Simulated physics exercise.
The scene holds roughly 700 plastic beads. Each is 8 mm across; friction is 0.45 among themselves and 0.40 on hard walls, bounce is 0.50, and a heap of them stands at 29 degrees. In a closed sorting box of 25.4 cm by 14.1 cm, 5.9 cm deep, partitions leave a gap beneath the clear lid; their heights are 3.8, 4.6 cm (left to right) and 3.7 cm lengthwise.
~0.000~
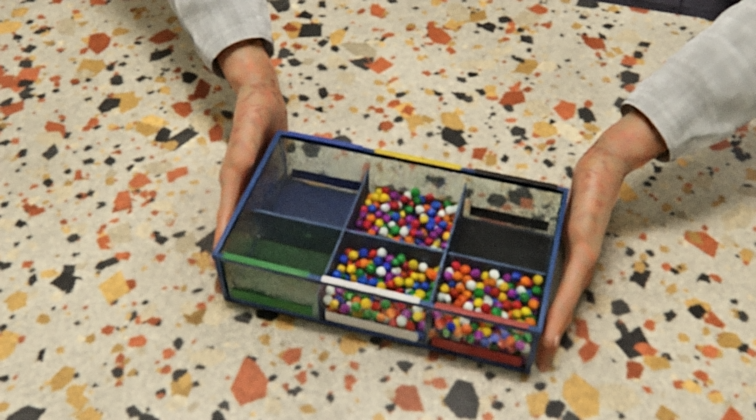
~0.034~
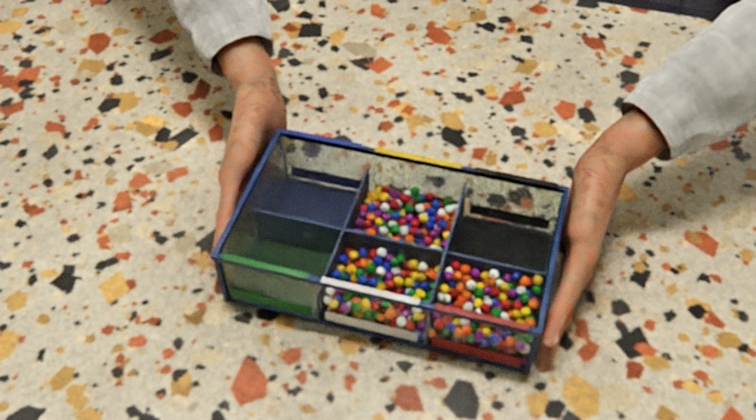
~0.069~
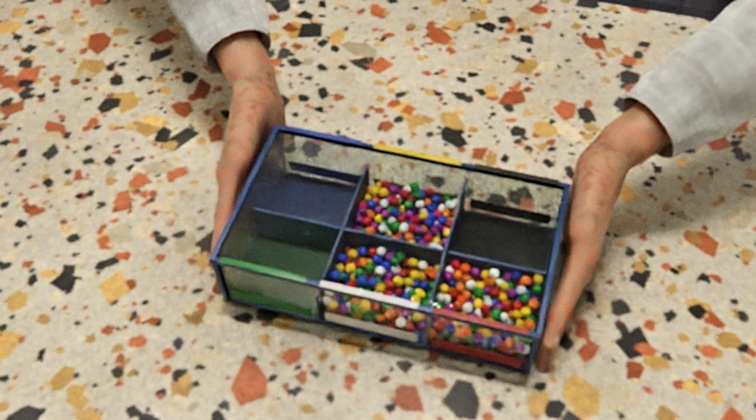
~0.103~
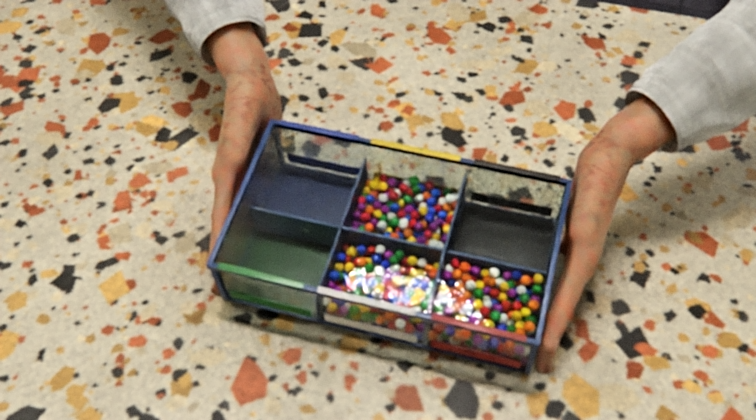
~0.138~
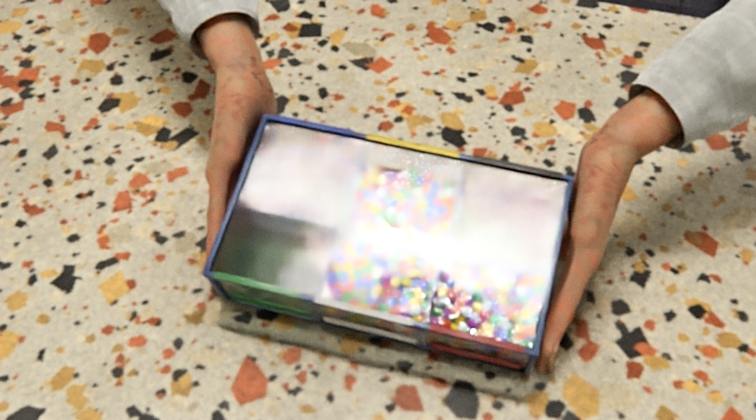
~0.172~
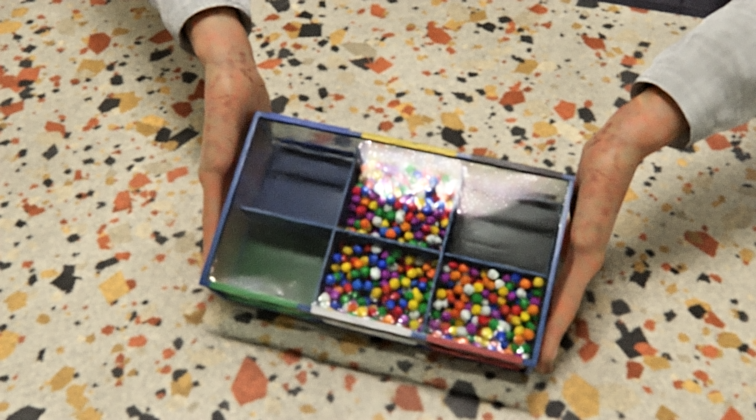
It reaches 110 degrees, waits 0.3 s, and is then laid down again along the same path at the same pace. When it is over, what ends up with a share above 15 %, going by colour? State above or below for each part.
Red: Above. Blue: Below. Green: Below. Yellow: Below. White: Above. Black: Below.
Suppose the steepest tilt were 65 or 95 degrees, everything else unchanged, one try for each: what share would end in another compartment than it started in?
Roughly 5 percent for the first try and 25 percent for the second.
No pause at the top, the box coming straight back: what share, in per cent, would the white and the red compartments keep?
You'd end up with white at 45 per cent and red at 40 per cent.
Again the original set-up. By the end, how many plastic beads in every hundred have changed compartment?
Estimate: Some 30 %.
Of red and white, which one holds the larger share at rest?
The white compartment ends up with more.
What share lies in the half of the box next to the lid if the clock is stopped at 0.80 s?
60 %.
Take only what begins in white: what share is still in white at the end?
100 %.
After 0.80 s, tilt 110 degrees; red 40 %, green 5 %, yellow 10 %, white 45 %.
After 1.22 s, tilt 62 degrees; red 40 %, green 10 %, white 50 %.
After 1.72 s, tilt 0 degrees; red 40 %, green 10 %, white 50 %.
At rest (2.1 s), red 40 %, blue 0 %, green 10 %, yellow 0 %, white 50 %, black 0 %.
